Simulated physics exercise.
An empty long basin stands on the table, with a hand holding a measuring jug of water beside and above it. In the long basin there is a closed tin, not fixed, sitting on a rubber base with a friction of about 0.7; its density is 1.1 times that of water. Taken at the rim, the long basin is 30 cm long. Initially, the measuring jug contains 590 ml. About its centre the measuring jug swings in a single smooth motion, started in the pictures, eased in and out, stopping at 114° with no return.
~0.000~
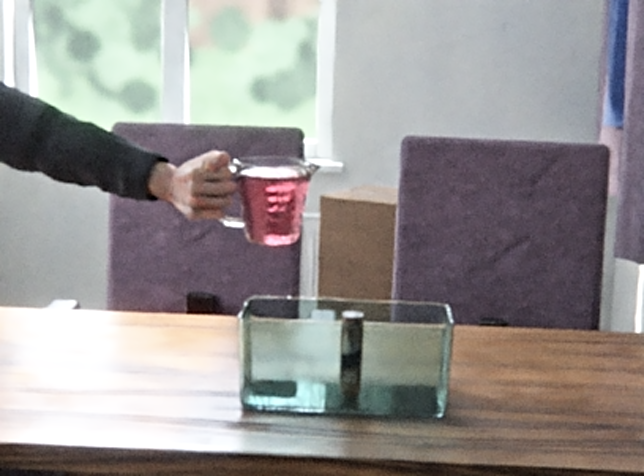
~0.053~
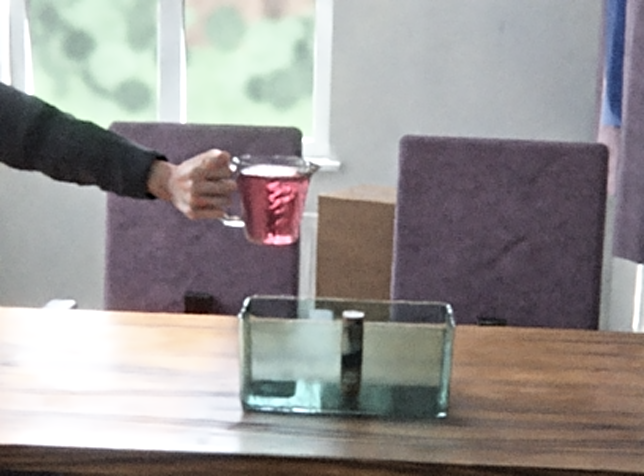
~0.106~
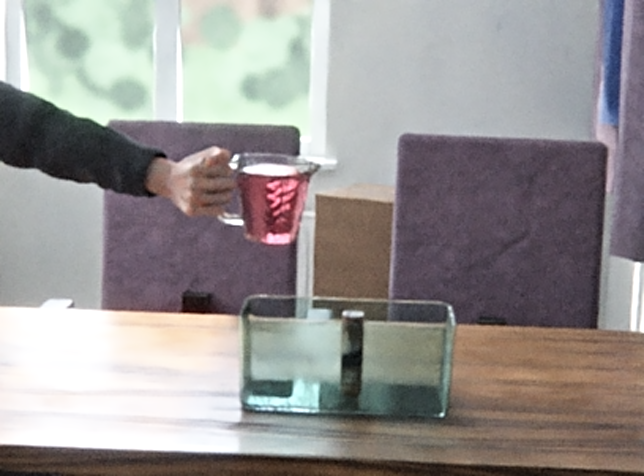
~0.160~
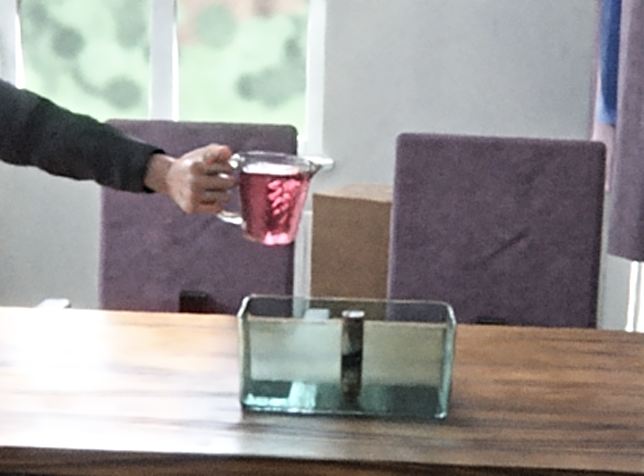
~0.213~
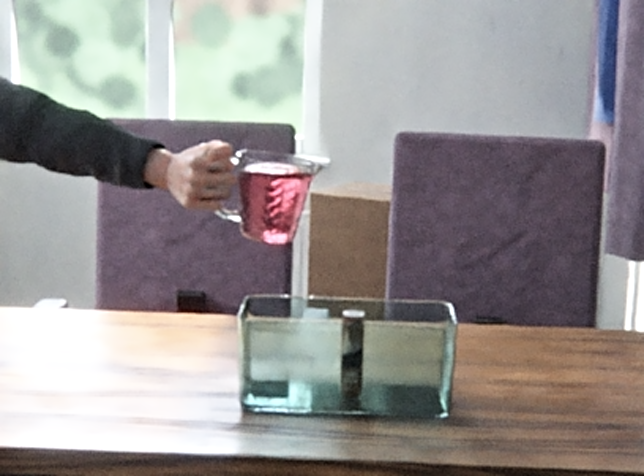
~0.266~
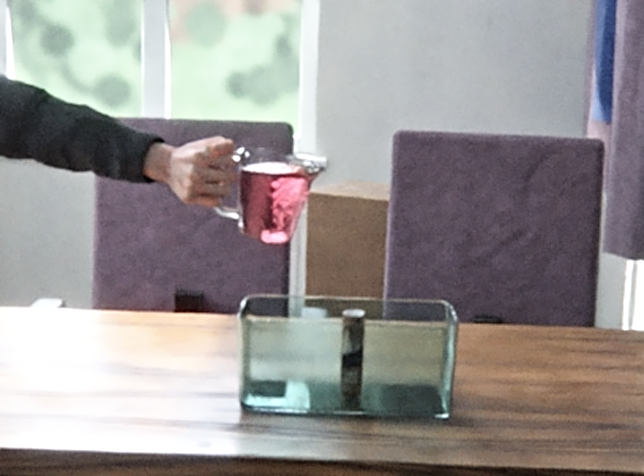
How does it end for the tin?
The tin stays on its feet.
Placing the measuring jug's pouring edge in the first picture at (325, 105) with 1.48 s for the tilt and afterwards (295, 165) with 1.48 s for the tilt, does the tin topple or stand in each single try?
First it stays on its base; then it tips over.
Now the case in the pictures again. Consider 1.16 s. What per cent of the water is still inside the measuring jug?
I'd estimate some 14 per cent.
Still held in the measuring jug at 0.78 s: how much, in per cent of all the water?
Close to 74 in a hundred.
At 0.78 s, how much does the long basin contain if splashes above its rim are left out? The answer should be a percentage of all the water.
Roughly 7 percent.
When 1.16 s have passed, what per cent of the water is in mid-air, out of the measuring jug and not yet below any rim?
Roughly 18 per cent.
By 0.78 s the tilt is 62° and 75 per cent is still to pour; the tin stands where it began.
By 1.16 s the tilt is 101° and 13 per cent is still to pour; the tin stands where it began.
By 1.55 s the tilt is 114° and 0 per cent is still to pour; the tin stands where it began.
By 1.98 s the tilt is 114° and 0 per cent is still to pour; the tin stands where it began.
At rest the tin stands where it began.
